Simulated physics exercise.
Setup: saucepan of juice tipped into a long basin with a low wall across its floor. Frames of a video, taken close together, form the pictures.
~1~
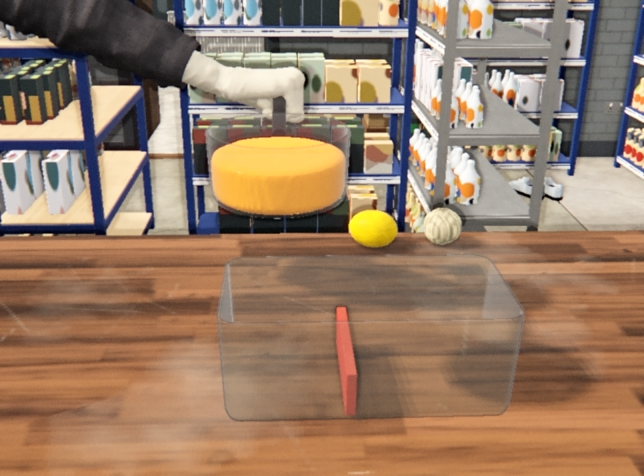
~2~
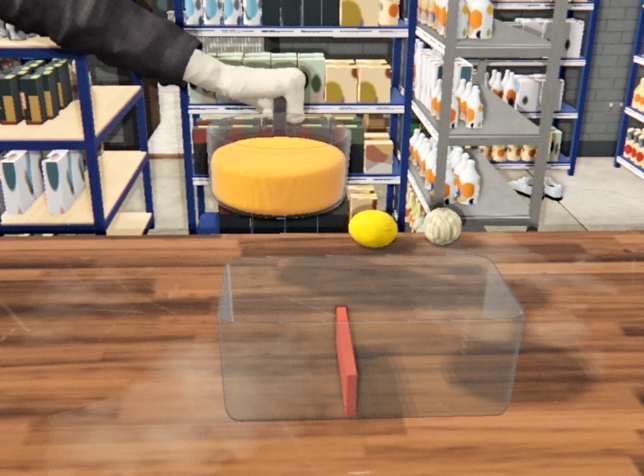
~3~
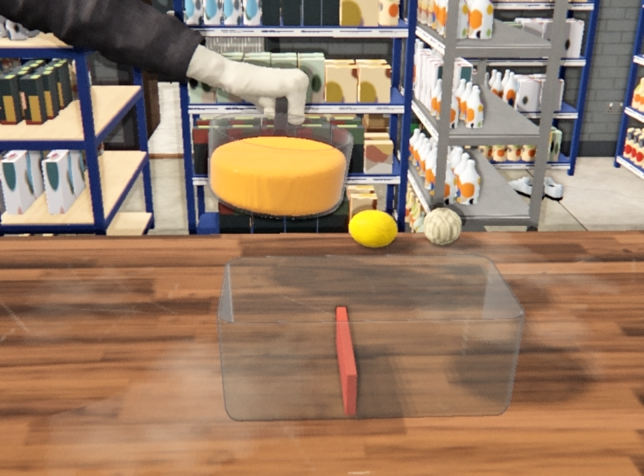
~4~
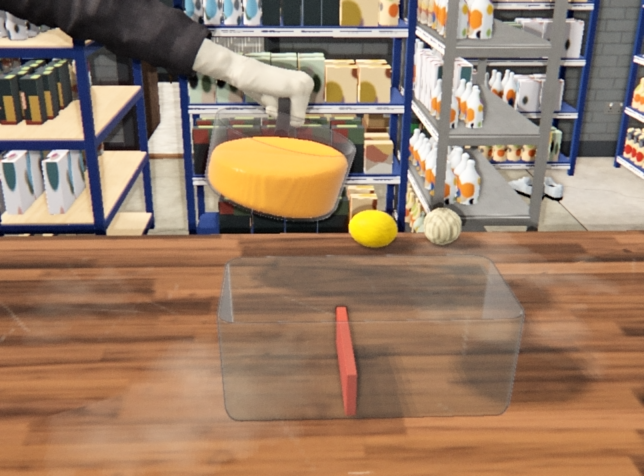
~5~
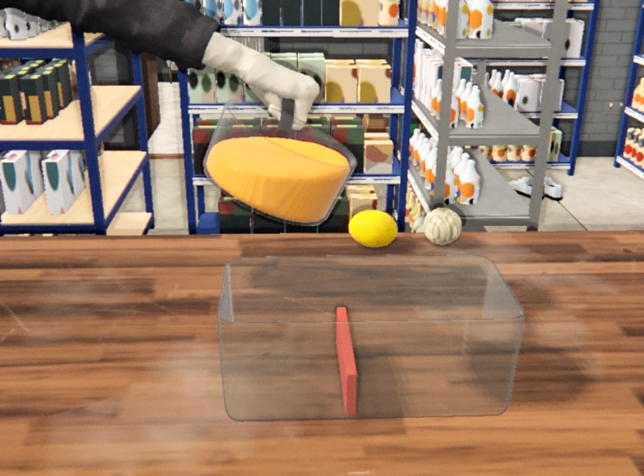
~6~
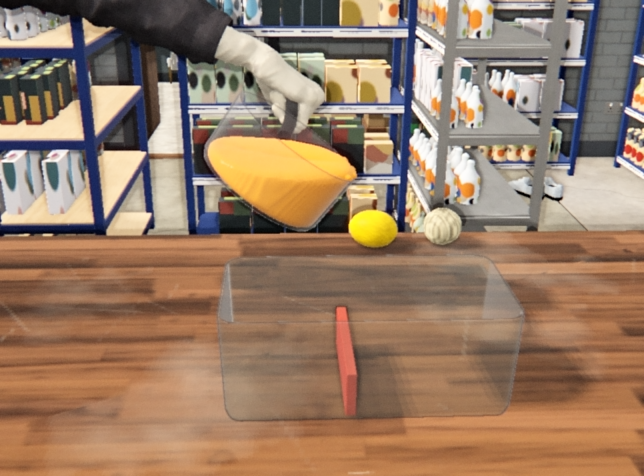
A pale-gloved hand on a dark-sleeved arm, upper left, holds a clear saucepan of orange-yellow juice, level at first, then tilts it steadily down to the right, the juice shifting toward that side. Below, a transparent basin with a low red wall stands on a wooden counter, a yellow lemon and a whitish ball behind it. The fixed view faces stocked shelves in a storeroom or shop.
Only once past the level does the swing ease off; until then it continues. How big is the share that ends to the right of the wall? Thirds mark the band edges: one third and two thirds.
I would say more than two thirds ends up on that side.
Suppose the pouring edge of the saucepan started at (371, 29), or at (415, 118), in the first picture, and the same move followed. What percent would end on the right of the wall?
It comes to about 80 %, followed by about 85 %.
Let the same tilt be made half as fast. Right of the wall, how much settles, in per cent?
Near 95 in a hundred.
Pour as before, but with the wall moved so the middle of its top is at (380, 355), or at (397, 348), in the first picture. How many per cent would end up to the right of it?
First try close to 45 percent, second try close to 20 percent.
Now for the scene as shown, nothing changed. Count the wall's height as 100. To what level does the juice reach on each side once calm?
The left reaches some 10 %, the right about 40 %.
A moment on, the tilt is 100° and 25 per cent is still to pour, 0 is left of the wall and 25 right of it.
Next, the tilt is 103° and 7 per cent is still to pour, 7 is left of the wall and 80 right of it.
Then the tilt is 103° and 1 per cent is still to pour, 7 is left of the wall and 87 right of it.
Later the tilt is 103° and 0 per cent is still to pour, 8 is left of the wall and 89 right of it.
At rest 9 per cent lies left of the wall, 89 right of it and 2 outside.
